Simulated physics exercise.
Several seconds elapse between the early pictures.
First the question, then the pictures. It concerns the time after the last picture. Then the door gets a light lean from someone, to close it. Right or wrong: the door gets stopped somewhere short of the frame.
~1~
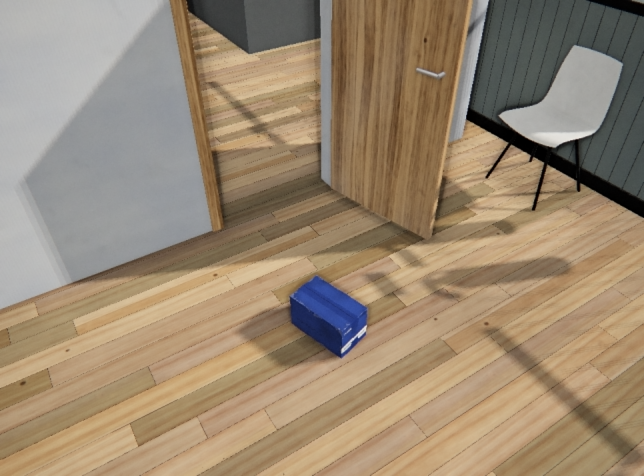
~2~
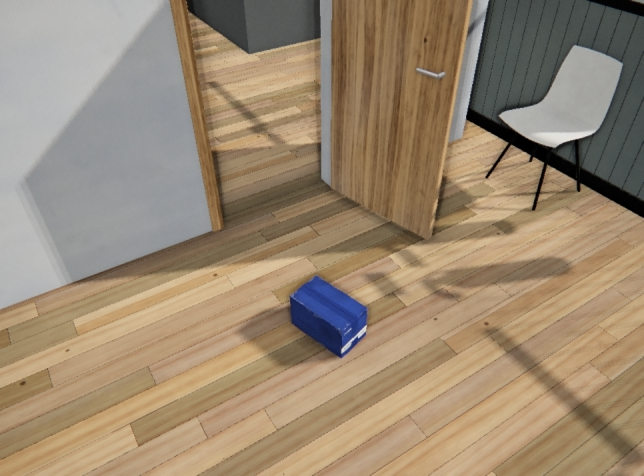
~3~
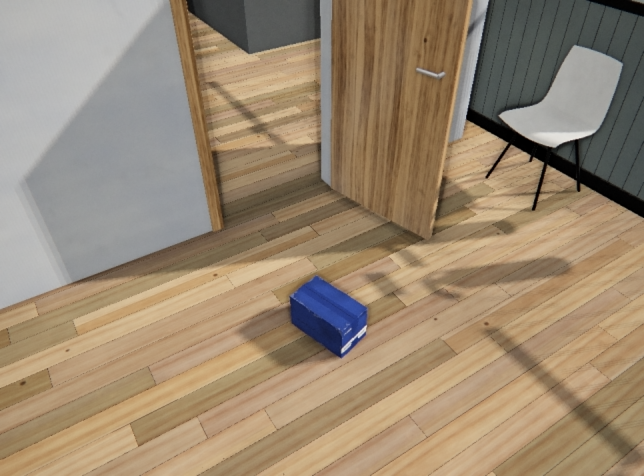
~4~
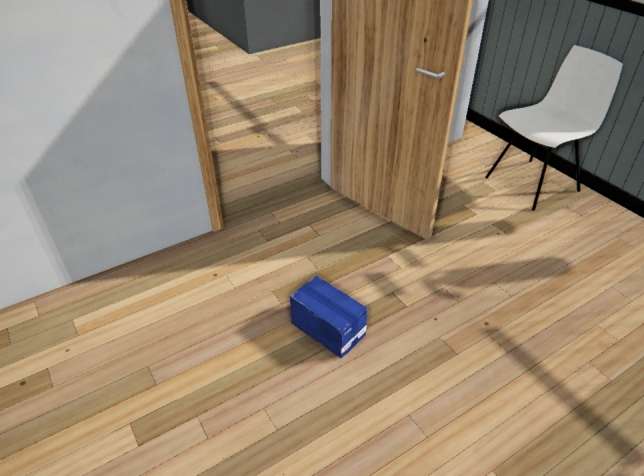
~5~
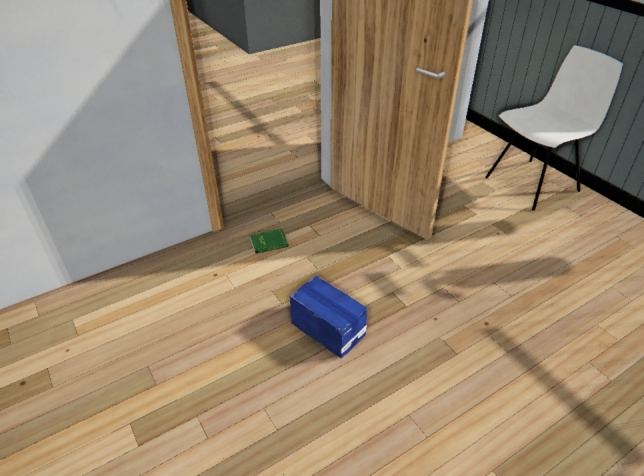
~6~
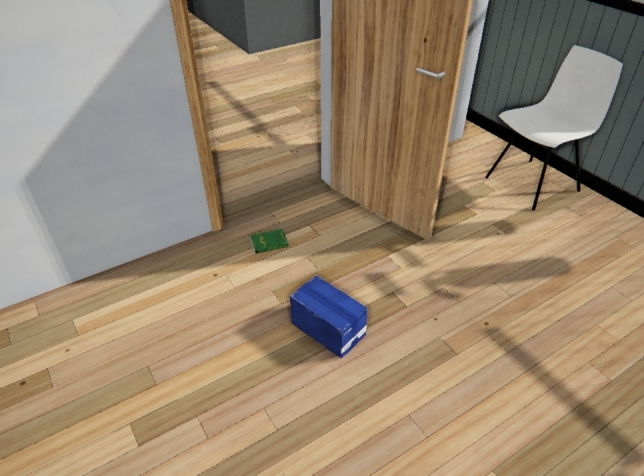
Right, it gets stopped before closing.
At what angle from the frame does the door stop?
Open angle: About 10°.
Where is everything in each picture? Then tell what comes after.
The first frame shows door wide open and still; blue box (328, 316).
The second frame shows door wide open and still; blue box (328, 316).
The third frame shows door wide open and still; blue box (328, 316).
The fourth frame shows door wide open and still; blue box (328, 316).
The fifth frame shows door wide open and still; blue box (328, 316).
The sixth frame shows door wide open and still; green book (269, 241); blue box (328, 316).
Then, 0.80 s later than the last frame, door at 69°.
Then, 1.30 s later than the last frame, door at 32°; green book moved a little near (262, 239).
Then, 1.50 s later than the last frame, door at 17°; green book moved about its own width near (241, 233).
When it is over, door at 10°; moved from the start, green book; blue box as before. End places, in pixels of the last picture, green book near (232, 229).
